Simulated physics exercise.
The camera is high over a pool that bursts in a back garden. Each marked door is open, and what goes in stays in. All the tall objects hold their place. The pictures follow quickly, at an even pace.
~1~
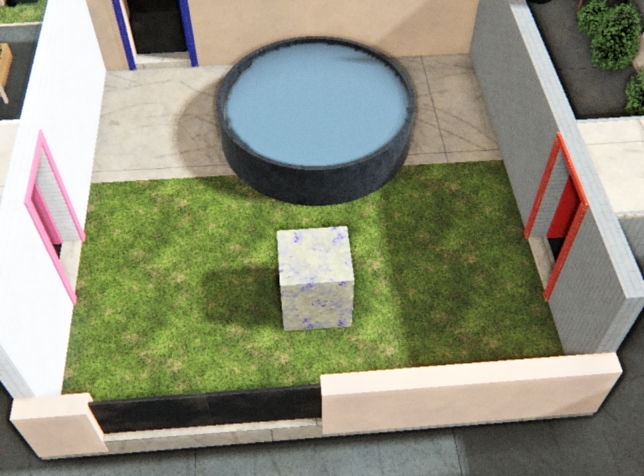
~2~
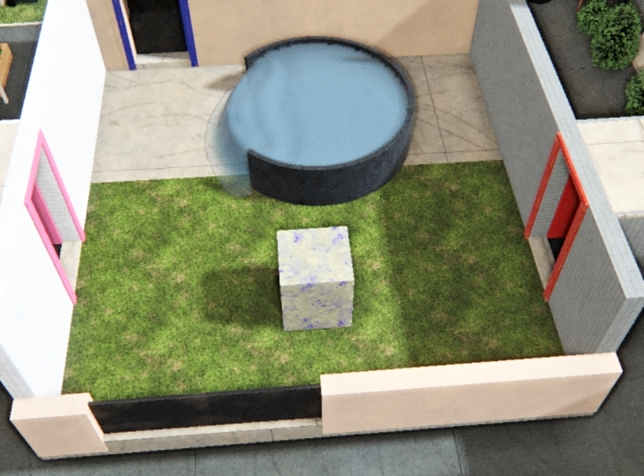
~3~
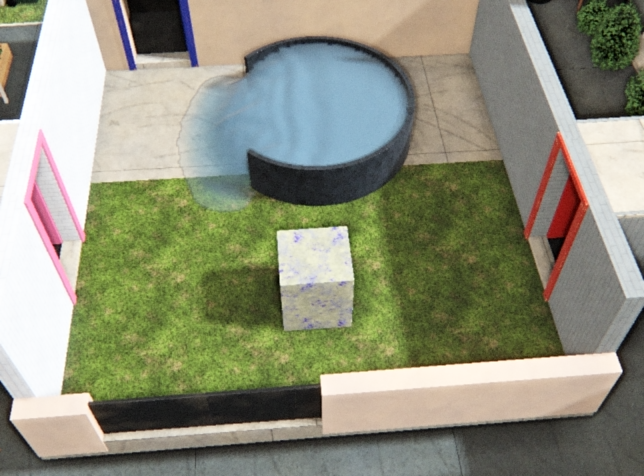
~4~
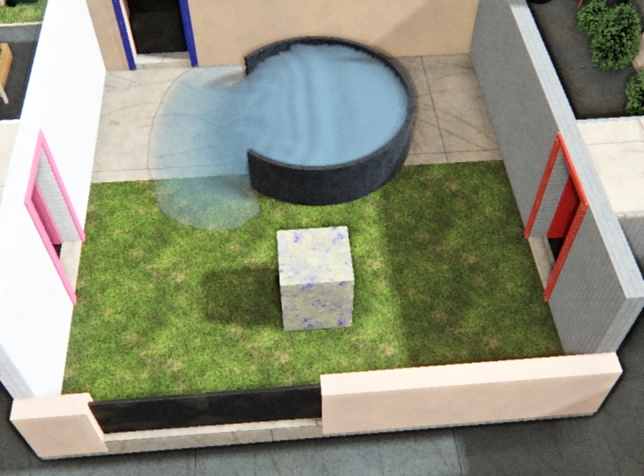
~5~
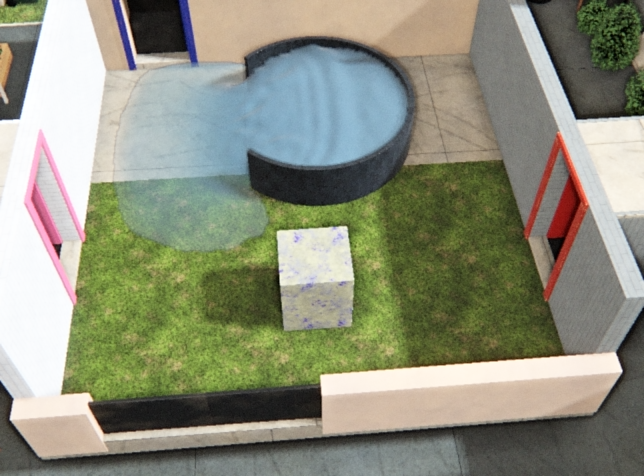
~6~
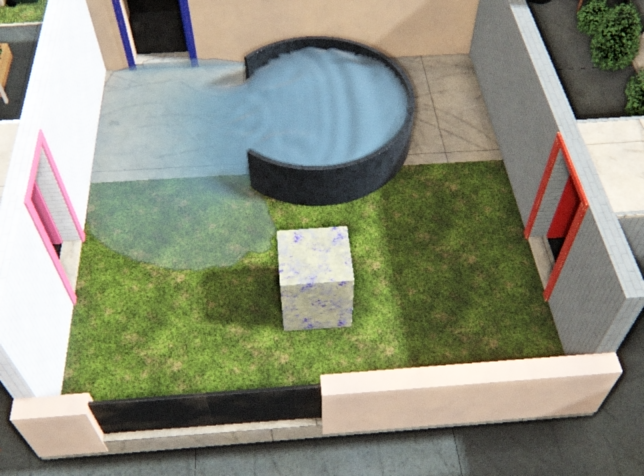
In a walled back garden, a round pool bursts and water spreads left across paving and grass.
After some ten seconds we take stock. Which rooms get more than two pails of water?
One by one: The red door lets in a lot; the blue door lets in a lot; the pink door lets in a lot.
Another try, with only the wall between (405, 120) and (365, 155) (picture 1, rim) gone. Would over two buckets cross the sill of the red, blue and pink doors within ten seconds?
My reading: The red one is over, the blue one is under, the pink one lets less in.
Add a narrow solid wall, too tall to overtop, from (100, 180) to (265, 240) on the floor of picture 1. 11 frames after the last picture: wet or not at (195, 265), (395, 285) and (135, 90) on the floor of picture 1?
In that order: No water, clear, wet.
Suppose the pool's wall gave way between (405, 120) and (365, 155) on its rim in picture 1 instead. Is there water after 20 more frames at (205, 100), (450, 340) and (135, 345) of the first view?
In that order: Clear, flooded, no water.
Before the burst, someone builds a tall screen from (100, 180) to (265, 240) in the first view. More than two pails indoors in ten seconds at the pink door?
In short: The pink one stays under.
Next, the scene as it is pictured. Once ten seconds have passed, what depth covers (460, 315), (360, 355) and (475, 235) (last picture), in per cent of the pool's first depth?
About 18, 14 and 18 per cent.
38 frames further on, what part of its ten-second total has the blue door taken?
Some 100 per cent.
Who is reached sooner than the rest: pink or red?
First comes the pink-painted one.
A moment on, water covers 35 % of the floor; the red door not reached, the blue door under two buckets in, the pink door under two buckets in.
Next, water covers 40 % of the floor; the red door not reached, the blue door over two buckets in, the pink door under two buckets in.
Then, water covers 50 % of the floor; the red door not reached, the blue door far over two buckets in, the pink door over two buckets in.
Later, water covers 85 % of the floor; the red door not reached, the blue door far over two buckets in, the pink door over two buckets in.
In the end, water covers 100 % of the floor; the red door over two buckets in, the blue door far over two buckets in, the pink door far over two buckets in.
